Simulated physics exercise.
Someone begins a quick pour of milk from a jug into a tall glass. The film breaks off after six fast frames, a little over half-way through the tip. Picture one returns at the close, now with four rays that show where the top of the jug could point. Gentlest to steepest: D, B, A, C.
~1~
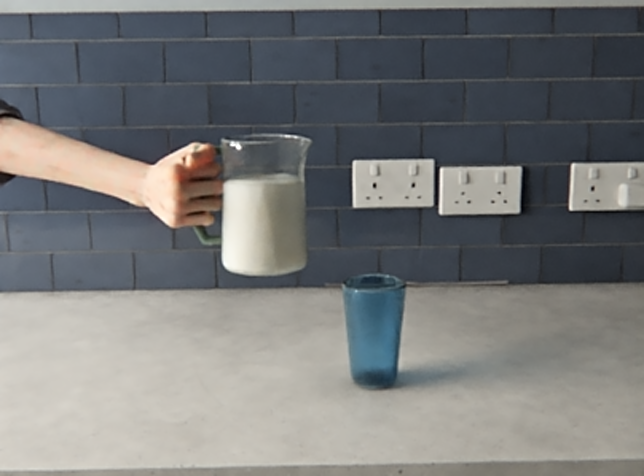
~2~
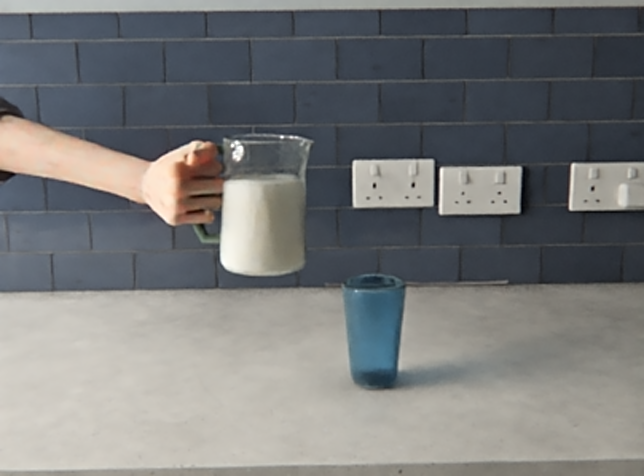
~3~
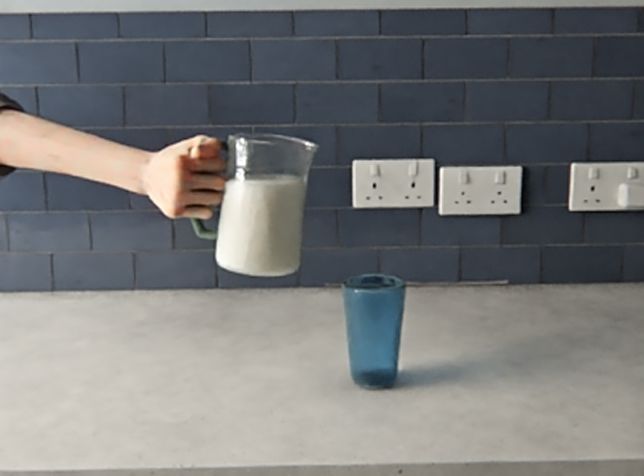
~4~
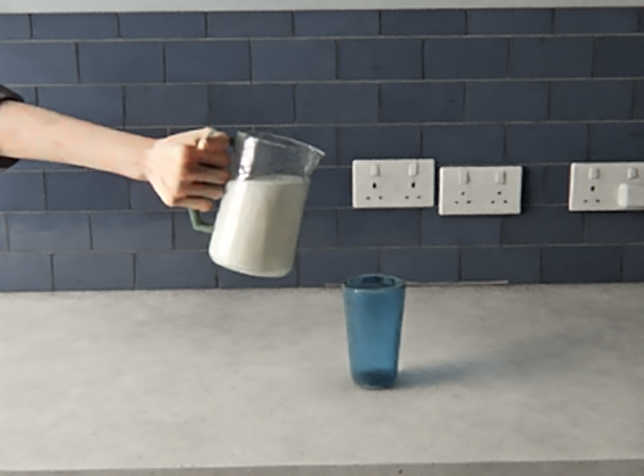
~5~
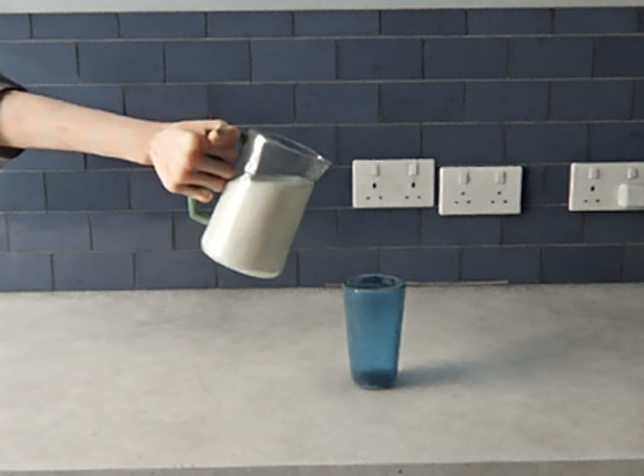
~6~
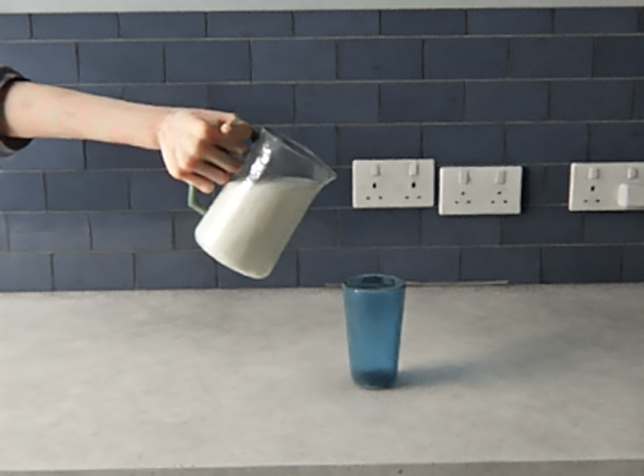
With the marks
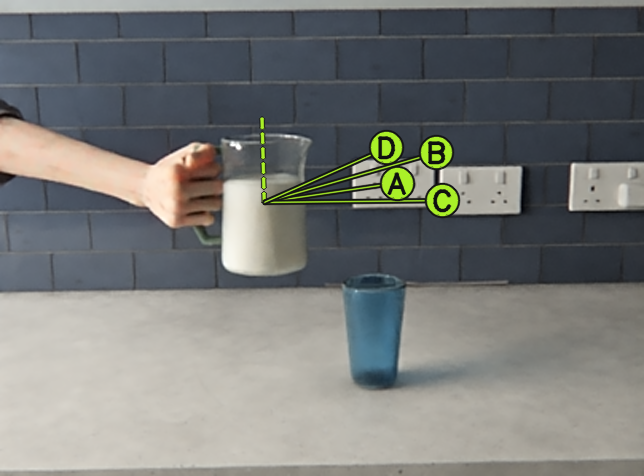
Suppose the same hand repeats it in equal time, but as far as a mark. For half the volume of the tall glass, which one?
Line D does it best.
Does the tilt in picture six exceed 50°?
No.
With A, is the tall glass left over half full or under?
Over.
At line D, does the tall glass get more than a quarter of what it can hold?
Yes, it does.
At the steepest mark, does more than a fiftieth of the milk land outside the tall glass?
Yes.
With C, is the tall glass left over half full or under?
Over.
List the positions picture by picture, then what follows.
Upright, lip at (311, 141); rim of the tall glass round (374, 282); nothing has left yet.
Upright, lip at (312, 142); nothing has left yet.
Tipped about 7°, lip at (317, 147); nothing has left yet.
Tipped about 14°, lip at (324, 154); nothing has left yet.
Tipped about 23°, lip at (331, 164); nothing has left yet.
Tipped about 33°, lip at (336, 176); nothing has left yet.
On the marked copy, A at (380, 185); B at (419, 157); C at (425, 200); D at (371, 154).
For line A, the tall glass ends with about 88 % of what it can hold; 15 % of the milk is spilt.
For line B, the tall glass ends with about 79 % of what it can hold.
For line C, the tall glass ends with about 95 % of what it can hold; 27 % of the milk is spilt.
For line D, the tall glass ends with about 50 % of what it can hold.
